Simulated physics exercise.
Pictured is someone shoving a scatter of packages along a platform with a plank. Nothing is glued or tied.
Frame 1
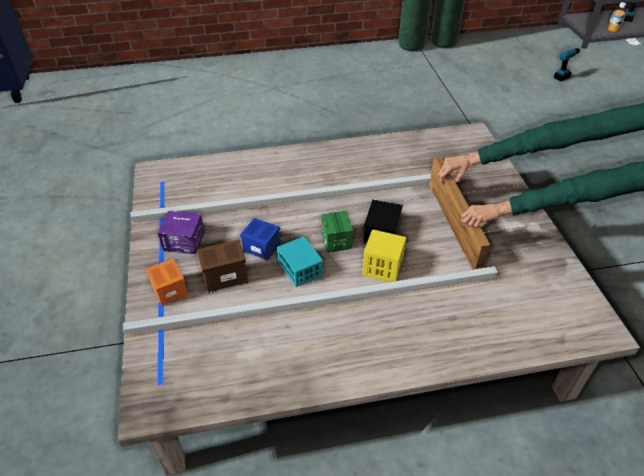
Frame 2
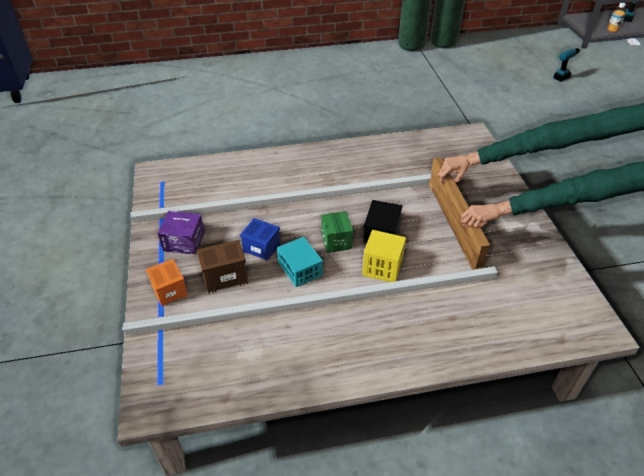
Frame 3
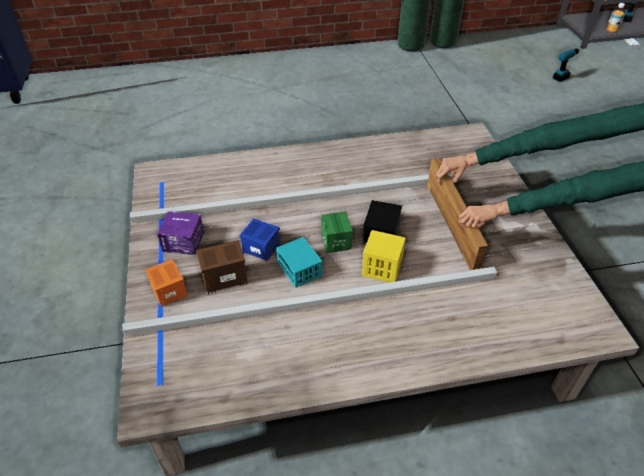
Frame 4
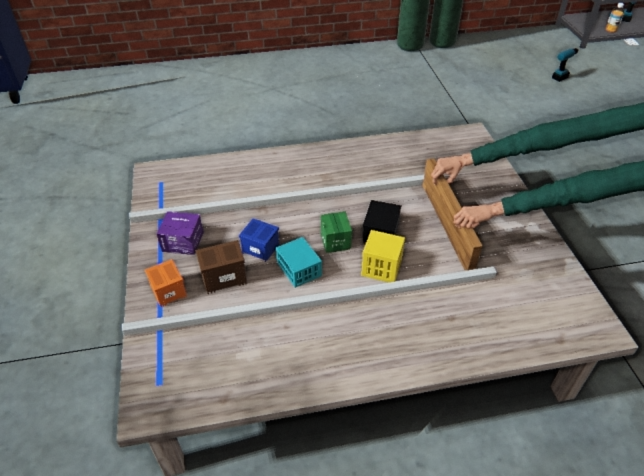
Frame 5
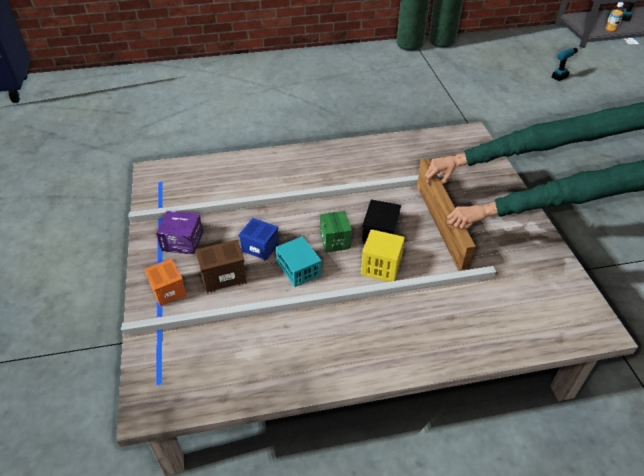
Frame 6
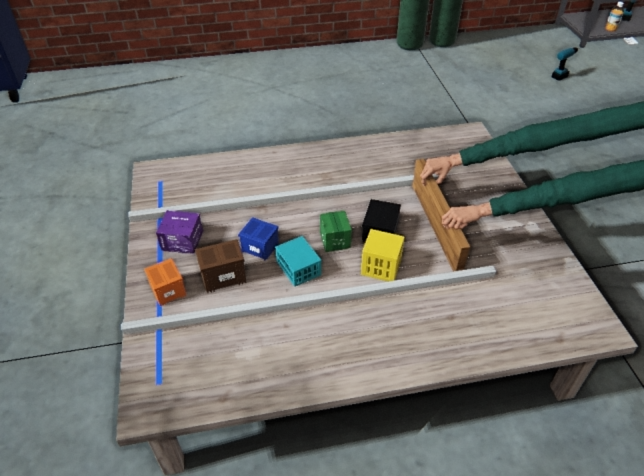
A wooden table with two pale rails stands on a grey concrete floor before a brick wall, seen from above at a fixed angle. Between the rails sit eight boxes: orange and purple by a blue tape line at left, then brown, blue, turquoise, green, black and yellow. Two green-sleeved arms at right slide a wooden plank slightly leftward, still short of the boxes, which stay put.
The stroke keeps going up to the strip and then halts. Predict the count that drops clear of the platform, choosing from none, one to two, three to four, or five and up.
The count is five and up.
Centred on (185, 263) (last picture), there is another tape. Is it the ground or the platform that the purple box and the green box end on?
Lab note: Purple box is safe; green box is safe.
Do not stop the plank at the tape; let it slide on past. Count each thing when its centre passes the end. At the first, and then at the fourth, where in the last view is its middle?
Near (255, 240) and (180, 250).
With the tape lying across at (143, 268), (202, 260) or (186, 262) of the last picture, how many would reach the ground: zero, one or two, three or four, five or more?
In the order of the places given: Five or over; three to four; 3 or 4.
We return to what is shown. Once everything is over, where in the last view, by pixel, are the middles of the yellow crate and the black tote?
The yellow crate finishes at (138, 299); the black tote finishes at (141, 260).
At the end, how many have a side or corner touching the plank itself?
3 in contact.
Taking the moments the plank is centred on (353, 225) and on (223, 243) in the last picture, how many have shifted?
At the first place 4, at the second 8.
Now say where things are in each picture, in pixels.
In the first picture, orange tote (167, 283); purple box (182, 232); brown tote (223, 267); plank (457, 212); tape (161, 266).
In the second picture, purple box (182, 233); yellow crate (384, 257).
In the third picture, brown tote (223, 267); blue tote (261, 240).
In the fourth picture, orange tote (166, 283); green box (336, 232).
In the fifth picture, purple box (181, 232); turquoise crate (299, 262).
In the sixth picture, orange tote (166, 282); purple box (180, 232); brown tote (222, 266); plank (438, 213); tape (160, 266).
A little later, none off yet; orange tote at rest near (166, 282); purple box at rest near (180, 232); brown tote at rest near (222, 266).
Next, none off yet; orange tote shifted about its own width near (127, 288); purple box shifted a little near (164, 231); brown tote shifted about its own width near (165, 275).
When it is over, the number that fall off is five or more; down, green box, turquoise crate, blue tote, brown tote and orange tote.
